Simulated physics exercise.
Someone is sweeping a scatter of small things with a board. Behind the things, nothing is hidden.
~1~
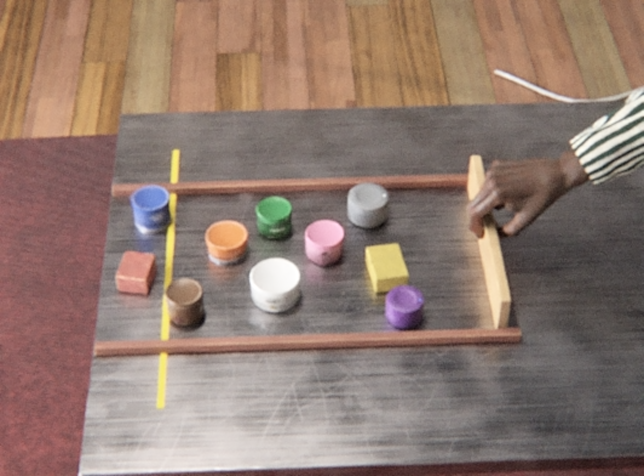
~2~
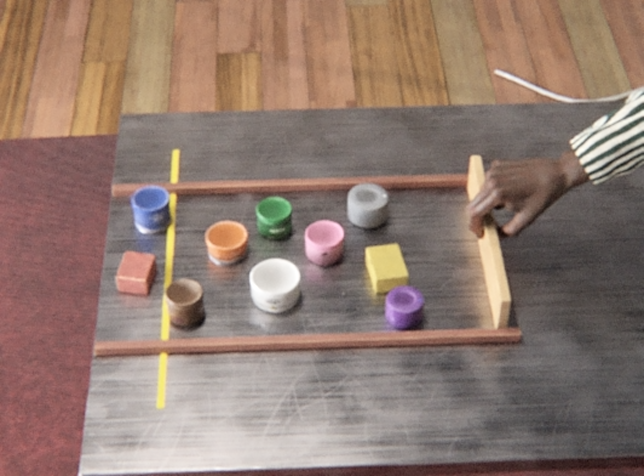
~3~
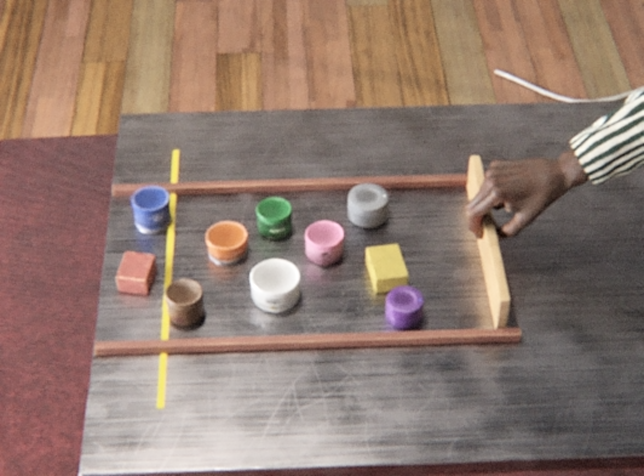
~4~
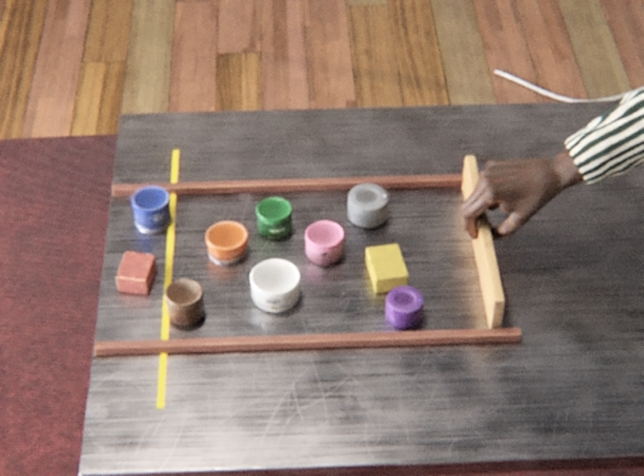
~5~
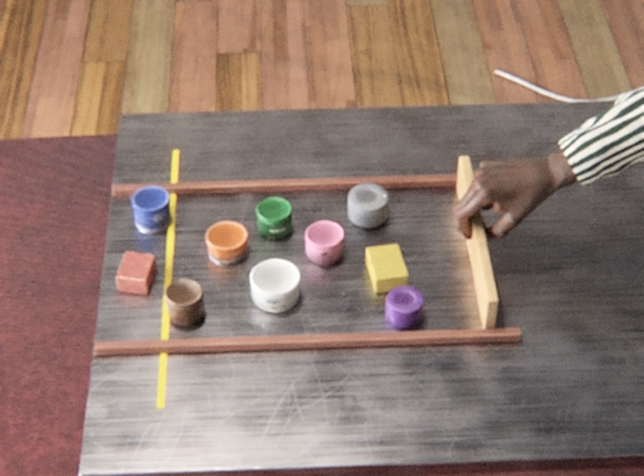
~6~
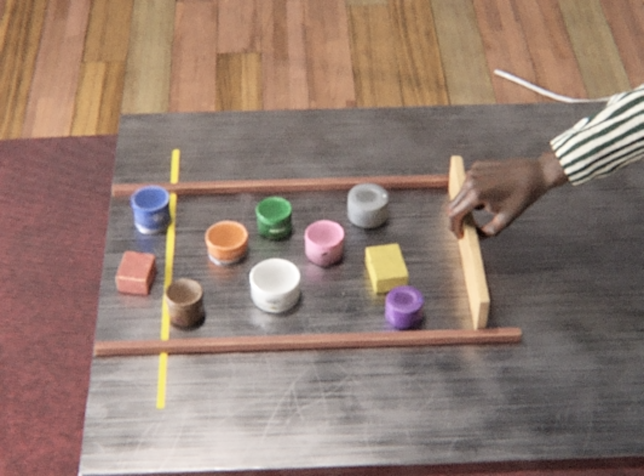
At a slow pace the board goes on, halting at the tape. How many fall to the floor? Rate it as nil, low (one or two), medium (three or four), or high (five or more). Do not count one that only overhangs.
Low, one or two.
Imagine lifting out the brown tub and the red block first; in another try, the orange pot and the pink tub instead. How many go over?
The number fallen is 0, and in the other try 0.
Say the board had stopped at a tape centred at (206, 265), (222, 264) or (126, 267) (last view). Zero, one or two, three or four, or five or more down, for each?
Not one; zero; at least five.
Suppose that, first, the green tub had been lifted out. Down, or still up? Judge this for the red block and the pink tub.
Well, the red block goes off the edge while the pink tub is still there.
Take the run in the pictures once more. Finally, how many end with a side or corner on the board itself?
Number: 4.
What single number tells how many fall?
The total is 1.
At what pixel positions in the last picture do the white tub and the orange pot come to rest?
You'll find the first one at (108, 291) and the second at (115, 260).
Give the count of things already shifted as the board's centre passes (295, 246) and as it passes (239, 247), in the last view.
7 and 8.
Early on, none off yet; red block at rest near (137, 273); blue pot at rest near (152, 209); brown tub at rest near (185, 302).
Finally, the number that fall off is one or two; lost, red block.
